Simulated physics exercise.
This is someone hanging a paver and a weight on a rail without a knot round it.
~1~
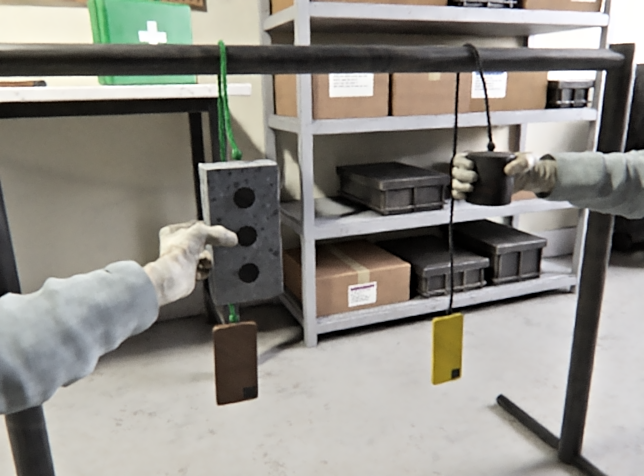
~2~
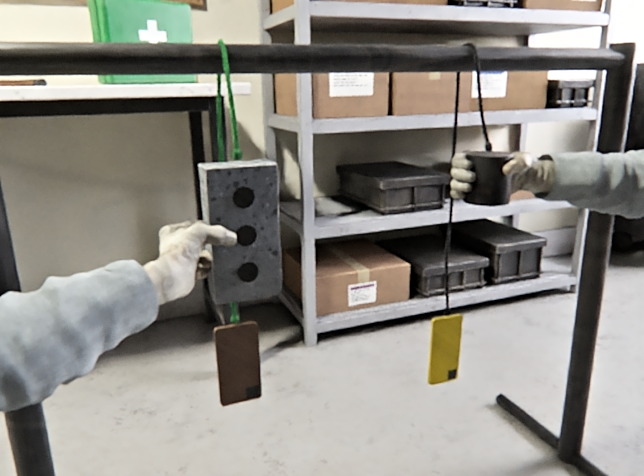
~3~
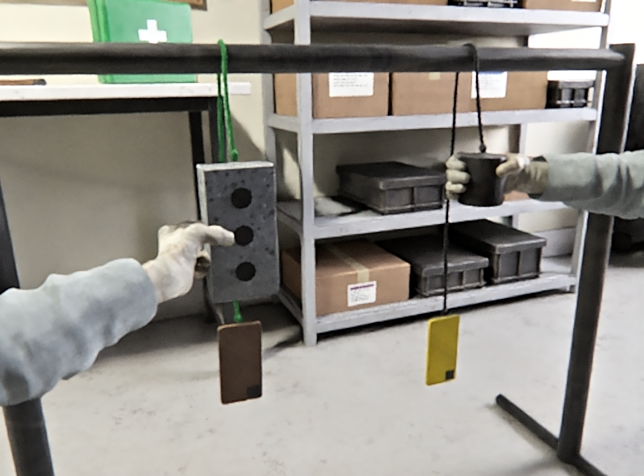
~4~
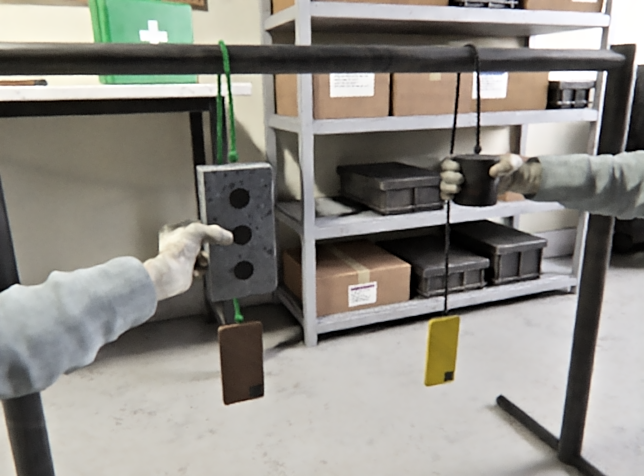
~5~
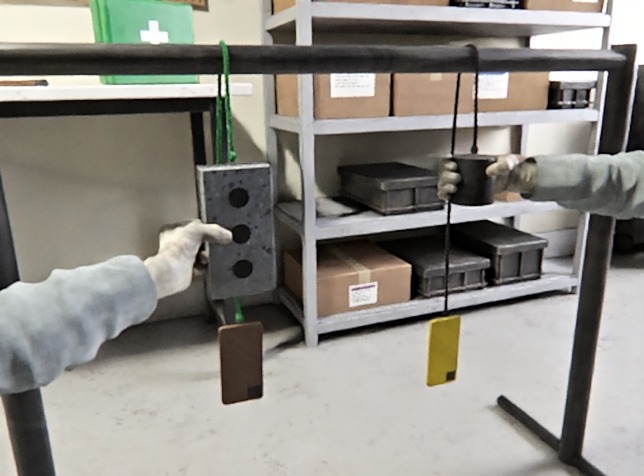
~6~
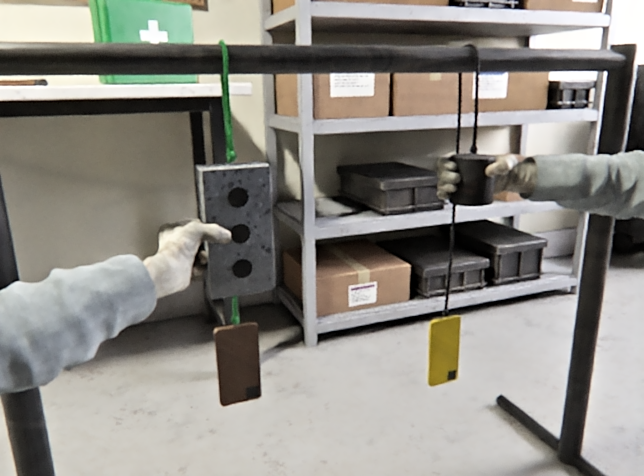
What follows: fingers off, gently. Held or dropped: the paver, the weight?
The paver pulls its rope through, the weight runs down to the floor.
Then, 0.28 s later than the last view, paver dropping near (242, 318); weight dropping near (466, 263).
Then, 0.56 s later than the last view, paver on the floor; weight on the floor.
Finally, paver on the floor; weight on the floor. The paver runs down to the floor and the weight drops.
